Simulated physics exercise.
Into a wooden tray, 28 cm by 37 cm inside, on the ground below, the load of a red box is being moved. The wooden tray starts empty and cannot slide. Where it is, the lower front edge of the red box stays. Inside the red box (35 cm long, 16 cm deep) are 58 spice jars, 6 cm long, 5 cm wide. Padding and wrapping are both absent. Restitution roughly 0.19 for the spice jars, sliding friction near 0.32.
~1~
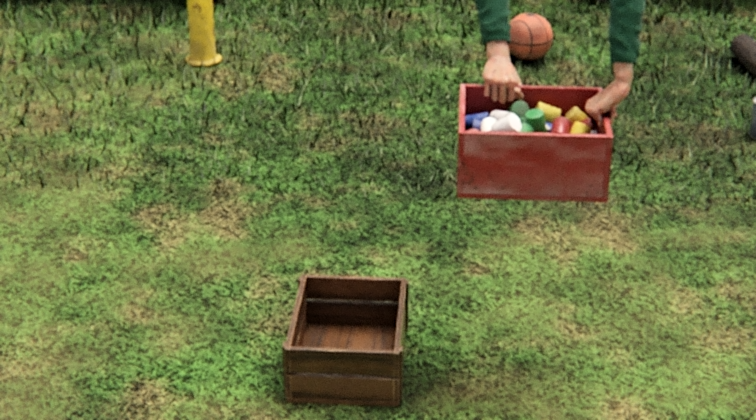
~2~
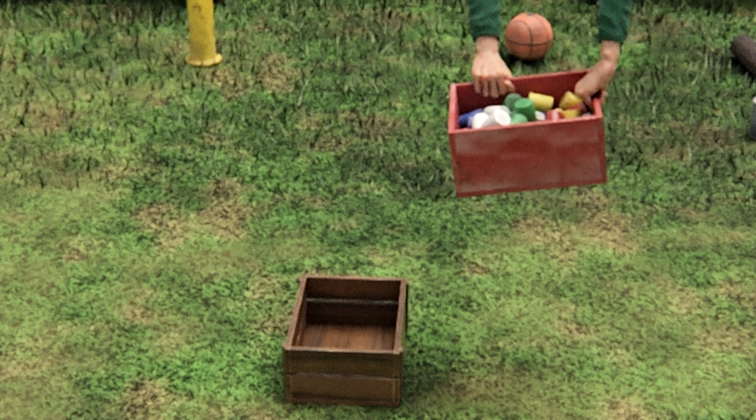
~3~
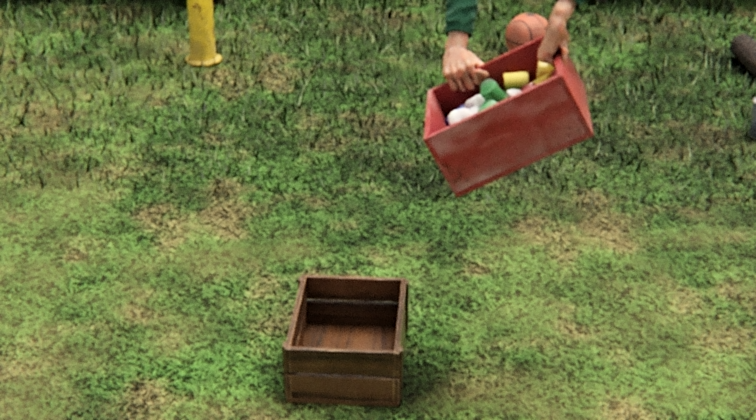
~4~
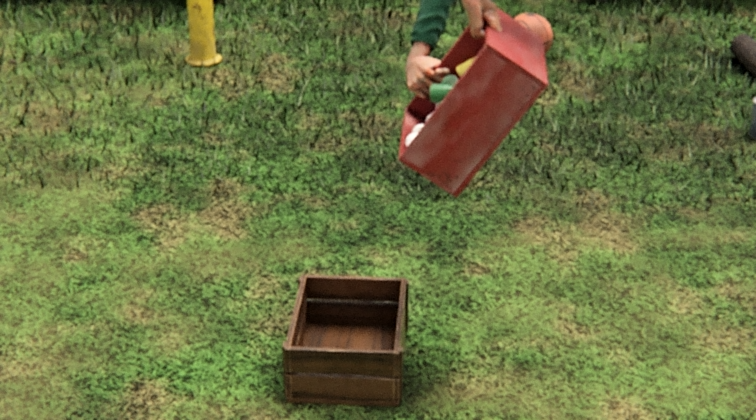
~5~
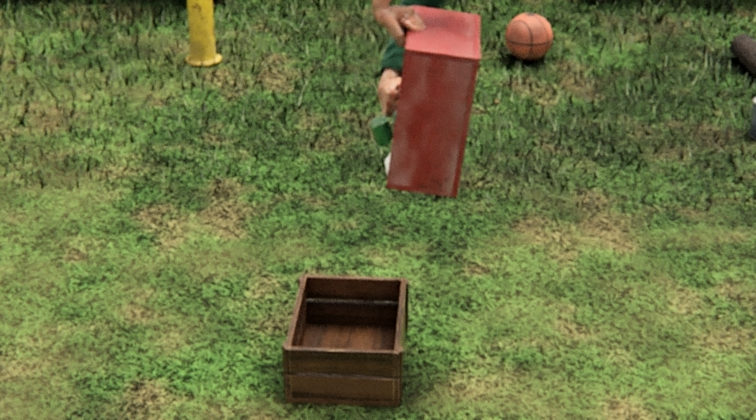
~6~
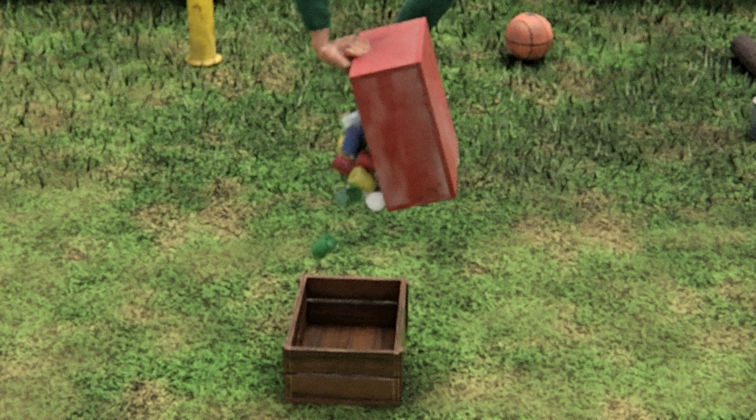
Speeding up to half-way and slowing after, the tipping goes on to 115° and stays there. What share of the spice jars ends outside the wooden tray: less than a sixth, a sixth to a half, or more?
One-sixth to one-half of the spice jars finish outside the wooden tray.
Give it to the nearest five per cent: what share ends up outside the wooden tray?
Close to 35 in a hundred of them.
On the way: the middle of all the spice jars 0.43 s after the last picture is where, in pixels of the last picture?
Somewhere around (328, 341) in pixels.
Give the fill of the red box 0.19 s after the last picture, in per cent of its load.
Roughly 30 percent.
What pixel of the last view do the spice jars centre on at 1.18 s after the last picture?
Roughly at pixel (325, 352).
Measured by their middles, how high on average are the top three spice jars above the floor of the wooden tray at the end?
That is close to 9 centimetres.
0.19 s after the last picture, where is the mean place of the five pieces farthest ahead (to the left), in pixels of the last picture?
They'd be centred about (274, 291) in the last picture.
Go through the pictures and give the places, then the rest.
In the first frame (each is followed by its nearest rim corner in this view), red box, (607, 136); wooden tray, (394, 352); 0° from level; none out.
Red box, (597, 116); 8° from level, in the second frame.
Red box, (557, 76); 29° from level, in the third frame.
Red box, (485, 47); 56° from level, in the fourth frame.
Red box, (405, 53); 83° from level; 1 out, the lowest jar at (382, 131), in the fifth frame.
Red box, (350, 81); wooden tray, (394, 352); 105° from level; 14 out, the lowest jar at (323, 247), in the sixth frame.
Then, 0.19 s after the last picture, tilt 115°; 16 still in the red box, 5 in the wooden tray, 1 outside the wooden tray and 36 in the air.
Then, 0.43 s after the last picture, tilt 115°; 4 still in the red box, 25 in the wooden tray, 13 outside the wooden tray and 16 in the air.
Then, 0.76 s after the last picture, tilt 115°; 36 in the wooden tray, 20 outside the wooden tray and 2 in the air.
Final count (1.18 s after the last picture), 38 in the wooden tray and 20 outside the wooden tray. Asked share, 20 of 58, 34 per cent.
